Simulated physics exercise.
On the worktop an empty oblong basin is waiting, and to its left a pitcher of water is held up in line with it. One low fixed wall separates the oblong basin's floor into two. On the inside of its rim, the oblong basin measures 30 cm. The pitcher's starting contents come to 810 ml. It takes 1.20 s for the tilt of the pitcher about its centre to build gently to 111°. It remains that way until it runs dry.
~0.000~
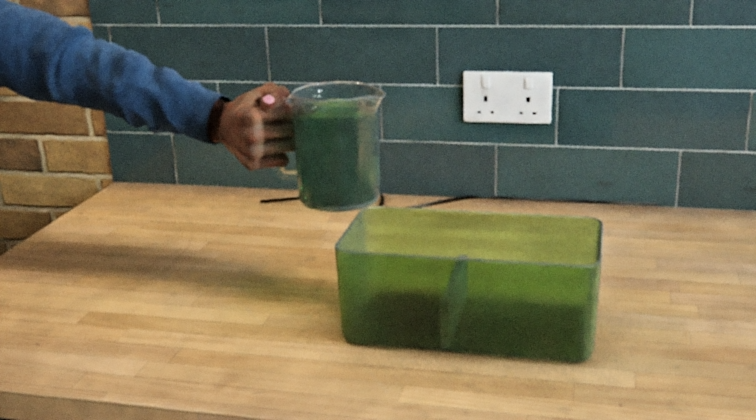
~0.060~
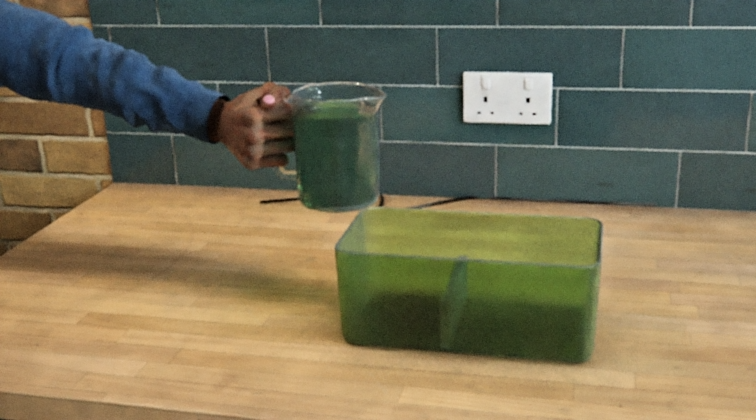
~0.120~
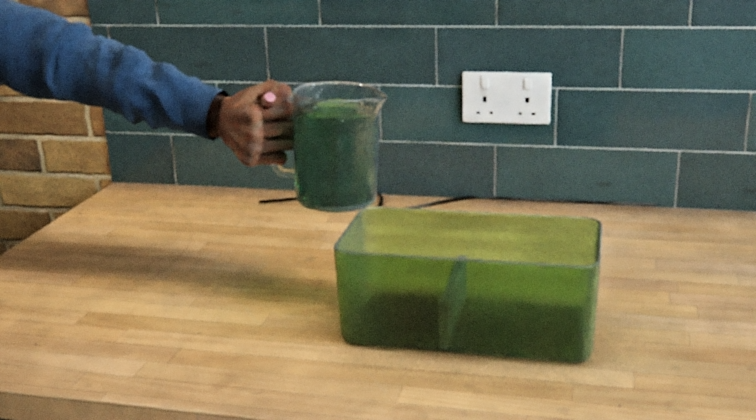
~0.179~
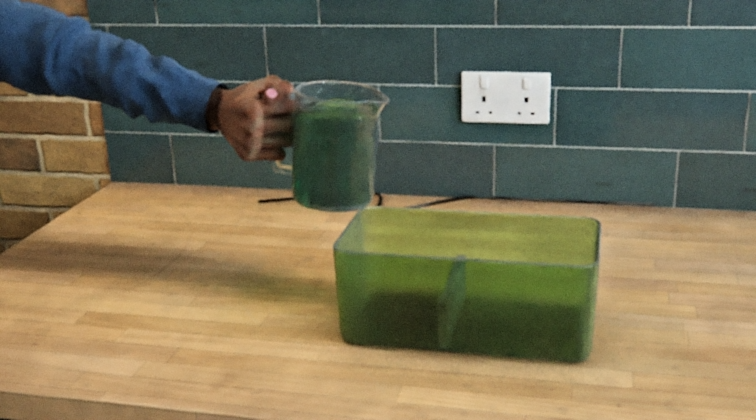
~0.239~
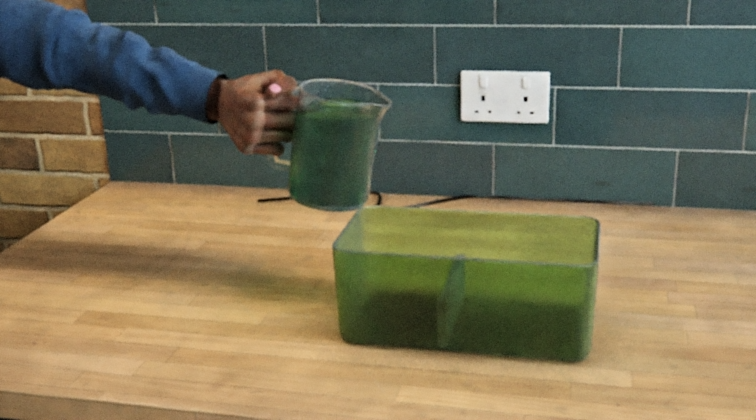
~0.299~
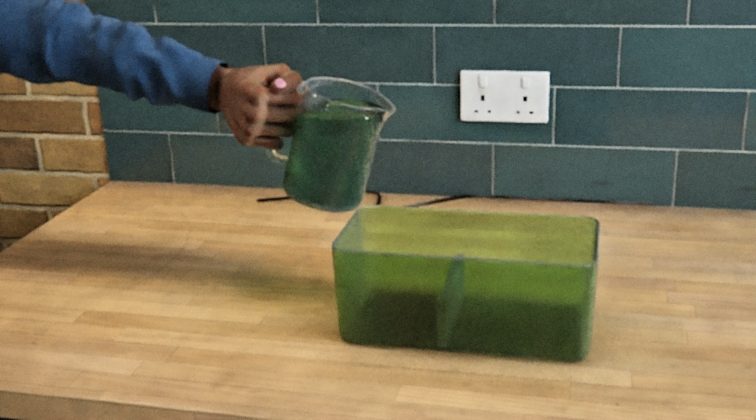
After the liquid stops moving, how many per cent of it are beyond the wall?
About 39 per cent.
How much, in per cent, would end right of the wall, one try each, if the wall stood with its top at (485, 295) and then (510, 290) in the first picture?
The first gives near 5 per cent and the second near 5 per cent.
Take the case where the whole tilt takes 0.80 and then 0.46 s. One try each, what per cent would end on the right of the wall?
First 25, then 20 per cent.
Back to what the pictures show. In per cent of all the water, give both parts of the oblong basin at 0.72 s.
About 2 left, about 5 right.
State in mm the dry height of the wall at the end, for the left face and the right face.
It's around 34 mm on the left side and around 48 mm on the right side.
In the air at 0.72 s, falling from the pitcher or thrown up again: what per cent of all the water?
It comes to about 12 percent.
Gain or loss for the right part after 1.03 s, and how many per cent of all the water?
Change: Increase, about 5.
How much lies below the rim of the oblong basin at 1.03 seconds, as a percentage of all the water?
Some 60 percent.
Then, 0.72 s in, the tilt is 73° and 81 per cent is still to pour, 2 is left of the wall and 5 right of it.
Then, 1.03 s in, the tilt is 105° and 27 per cent is still to pour, 26 is left of the wall and 34 right of it.
Then, 1.35 s in, the tilt is 111° and 1 per cent is still to pour, 58 is left of the wall and 39 right of it.
Then, 1.70 s in, the tilt is 111° and 0 per cent is still to pour, 60 is left of the wall and 39 right of it.
Finally, 60 per cent lies left of the wall, 39 right of it and 1 outside.
